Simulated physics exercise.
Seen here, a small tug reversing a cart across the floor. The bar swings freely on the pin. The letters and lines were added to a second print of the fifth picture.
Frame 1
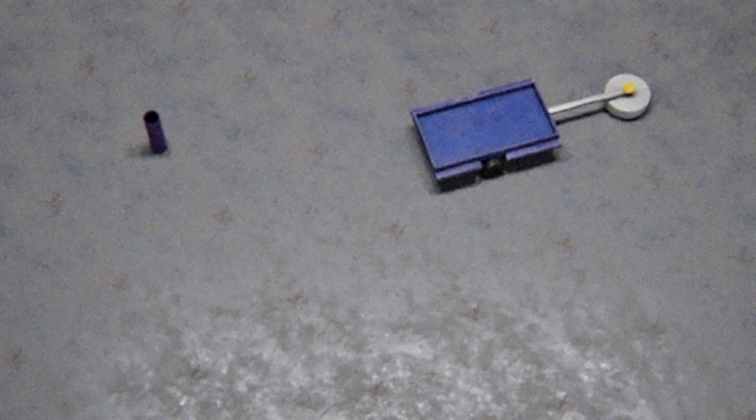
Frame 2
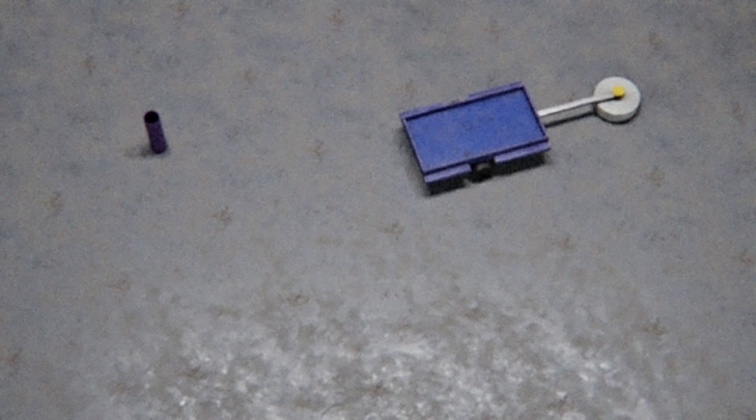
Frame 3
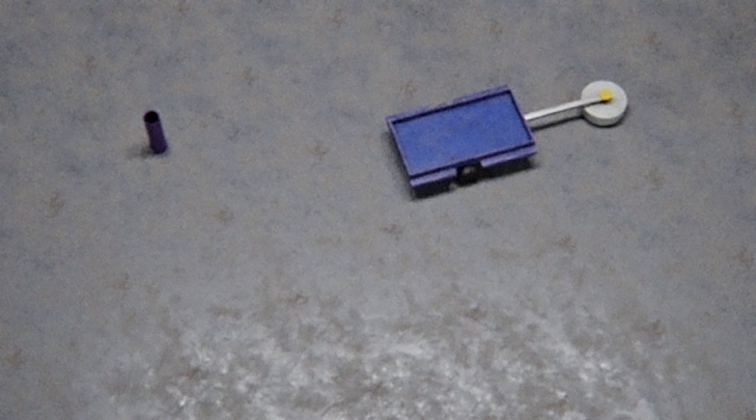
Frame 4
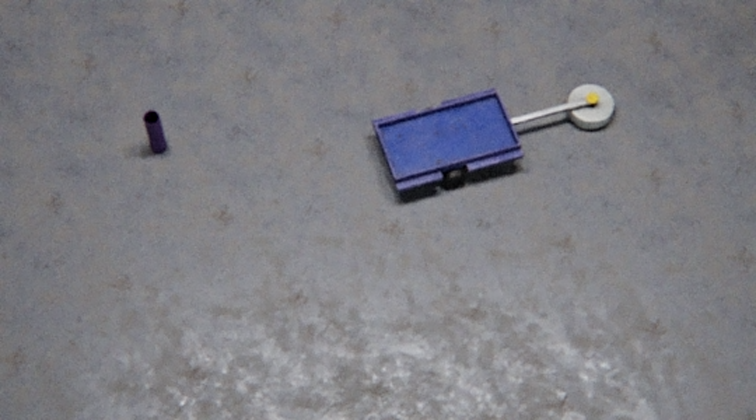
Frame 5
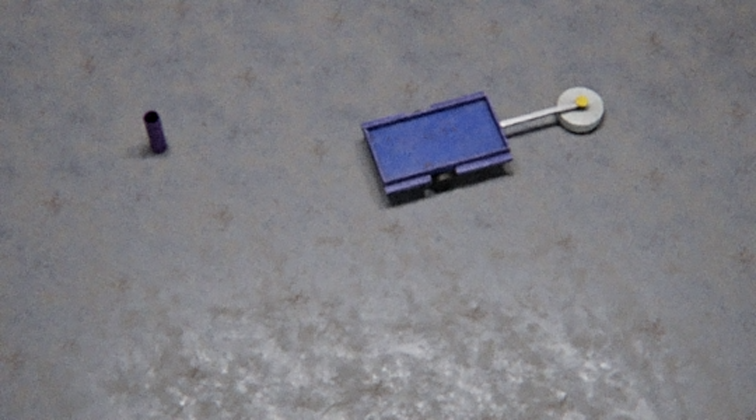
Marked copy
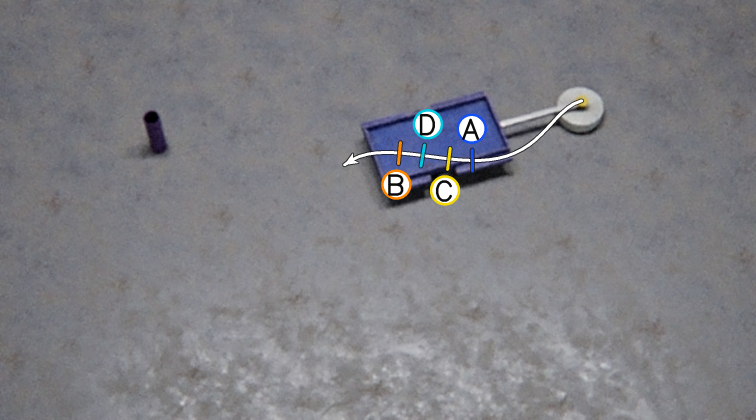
A blue cart, joined by a thin bar to a small round white robot, moved slowly left and slightly down across the grey floor with the robot behind it, while a purple post stood still.
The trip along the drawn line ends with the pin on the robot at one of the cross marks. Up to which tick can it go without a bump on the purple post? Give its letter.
Stop at B.
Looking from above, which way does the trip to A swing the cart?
For that mark, clockwise.
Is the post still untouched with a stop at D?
Yes.
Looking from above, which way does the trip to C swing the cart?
Clockwise.
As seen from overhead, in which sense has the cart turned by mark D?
Clockwise.
On the marked copy, A at (472, 160); B at (399, 153); C at (449, 159); D at (423, 156); the route from (582, 101) via (472, 160) to (344, 165).
With B. Early on, robot (530, 150), cart (375, 153).
Further on, robot (463, 167), cart (307, 153).
At the end, robot (399, 160), cart (243, 150); nothing has been touched.
As for the rest, A is safe but short; C is safe but short; D is safe but short.
